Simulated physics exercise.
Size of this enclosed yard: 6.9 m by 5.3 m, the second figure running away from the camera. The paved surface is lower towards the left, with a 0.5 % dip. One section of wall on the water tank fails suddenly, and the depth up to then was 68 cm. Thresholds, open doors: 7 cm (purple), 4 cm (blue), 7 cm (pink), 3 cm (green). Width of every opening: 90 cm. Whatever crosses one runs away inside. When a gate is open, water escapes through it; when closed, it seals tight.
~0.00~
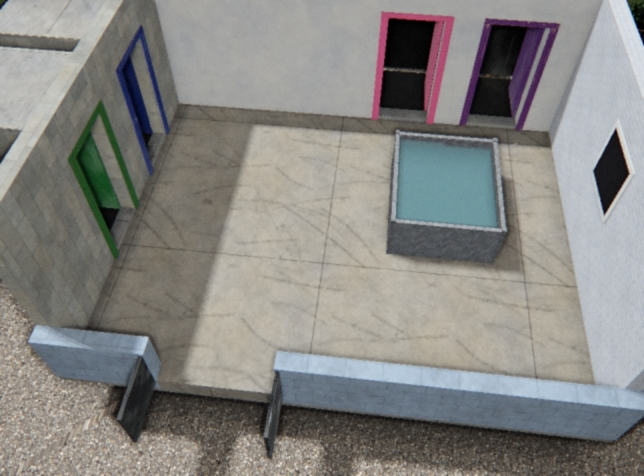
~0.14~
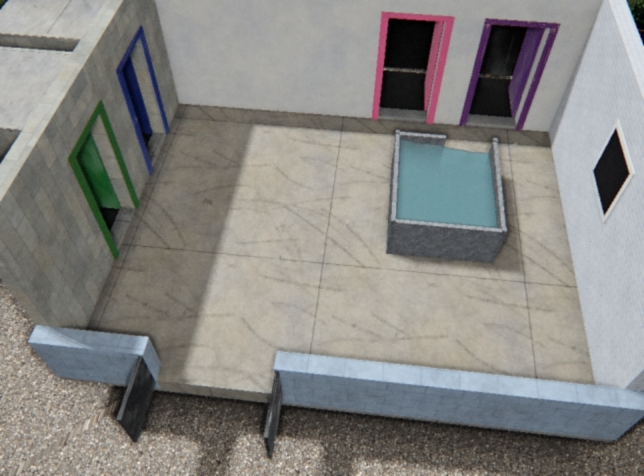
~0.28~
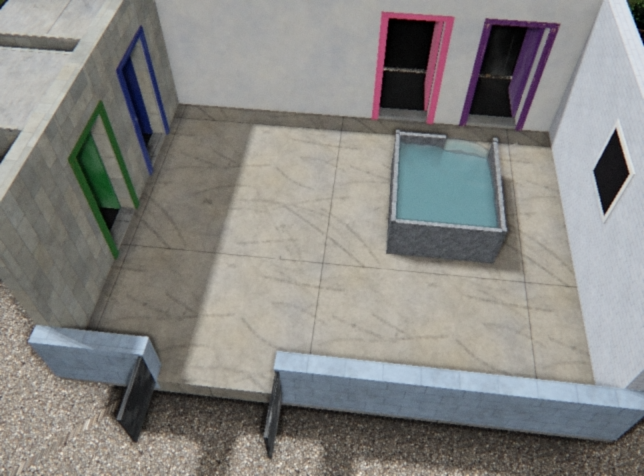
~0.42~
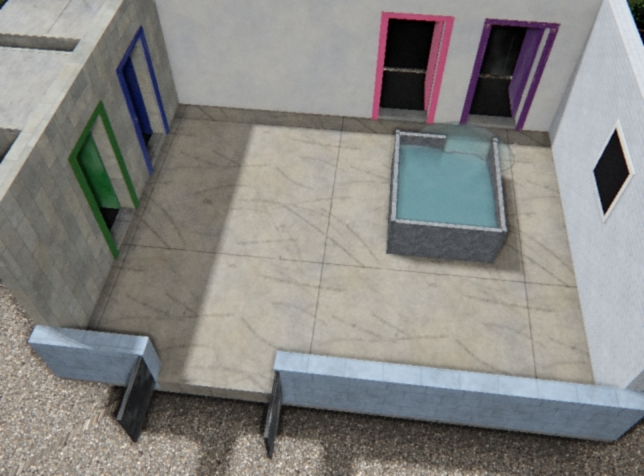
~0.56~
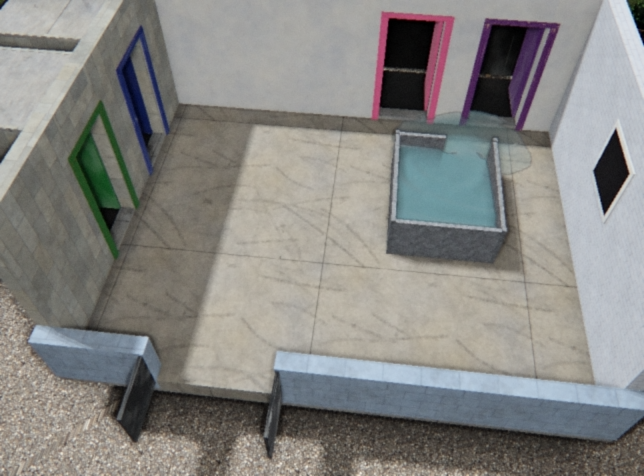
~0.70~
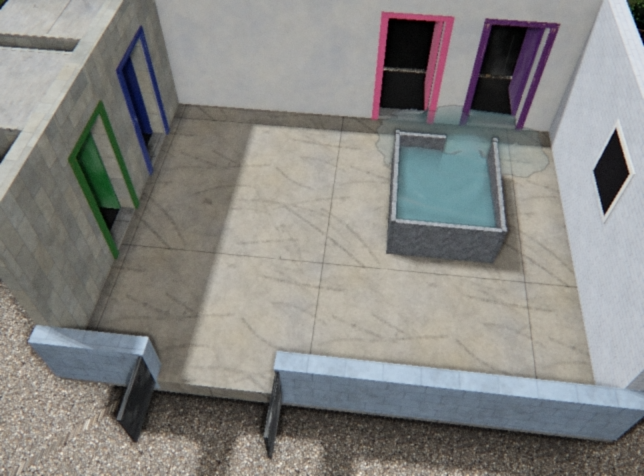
Walled courtyard with coloured door surrounds, a raised water tank opening at its far side and water spreading across the paving behind.
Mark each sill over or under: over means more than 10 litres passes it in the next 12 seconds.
Purple door - over; blue door - over; pink door - over; green door - under.
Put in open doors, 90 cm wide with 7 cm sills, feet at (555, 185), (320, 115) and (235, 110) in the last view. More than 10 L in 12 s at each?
Well, the first is on the low side, the second is on the low side, and the third is on the low side.
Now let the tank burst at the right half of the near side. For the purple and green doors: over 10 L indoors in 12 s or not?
Result: Purple limit passed, green limit passed.
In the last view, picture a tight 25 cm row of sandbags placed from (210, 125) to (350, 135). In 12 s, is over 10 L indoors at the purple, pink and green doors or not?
Then, at the purple door it's exceeded, at the pink door it's exceeded, at the green door it's not exceeded.
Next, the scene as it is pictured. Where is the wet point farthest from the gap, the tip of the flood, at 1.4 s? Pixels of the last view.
That lands around (311, 116) in the last picture.
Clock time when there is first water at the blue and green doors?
Times: Blue 3.0 seconds, green 4.0 seconds.
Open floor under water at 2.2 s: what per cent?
I'd say around 25 %.
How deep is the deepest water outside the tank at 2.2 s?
Max around 30 cm.
After 1.4 s water covers 10 % of the floor and is deepest (40 cm) near (457, 127); purple door 17 cm at the sill, 124 L in, blue door not reached, pink door 14 cm at the sill, 11 L in, green door not reached.
After 2.2 s water covers 25 % of the floor and is deepest (30 cm) near (447, 126); purple door 23 cm at the sill, 248 L in, blue door not reached, pink door 12 cm at the sill, 32 L in, green door not reached.
After 3.5 s water covers 45 % of the floor and is deepest (24 cm) near (457, 127); purple door 19 cm at the sill, 360 L in, blue door 9 cm at the sill, 2 L in, pink door 10 cm at the sill, 49 L in, green door not reached.
After 7.0 s water covers 65 % of the floor and is deepest (12 cm) near (457, 127); purple door 11 cm at the sill, 479 L in, blue door 6 cm at the sill, 31 L in, pink door 6 cm at the sill, 60 L in, green door 4 cm at the sill, 1 L in.
After 12.0 s water covers 90 % of the floor and is deepest (6 cm) near (457, 127); purple door 6 cm at the sill, 498 L in, blue door 4 cm at the sill, 36 L in, pink door 3 cm at the sill, 60 L in, green door 3 cm at the sill, 2 L in.
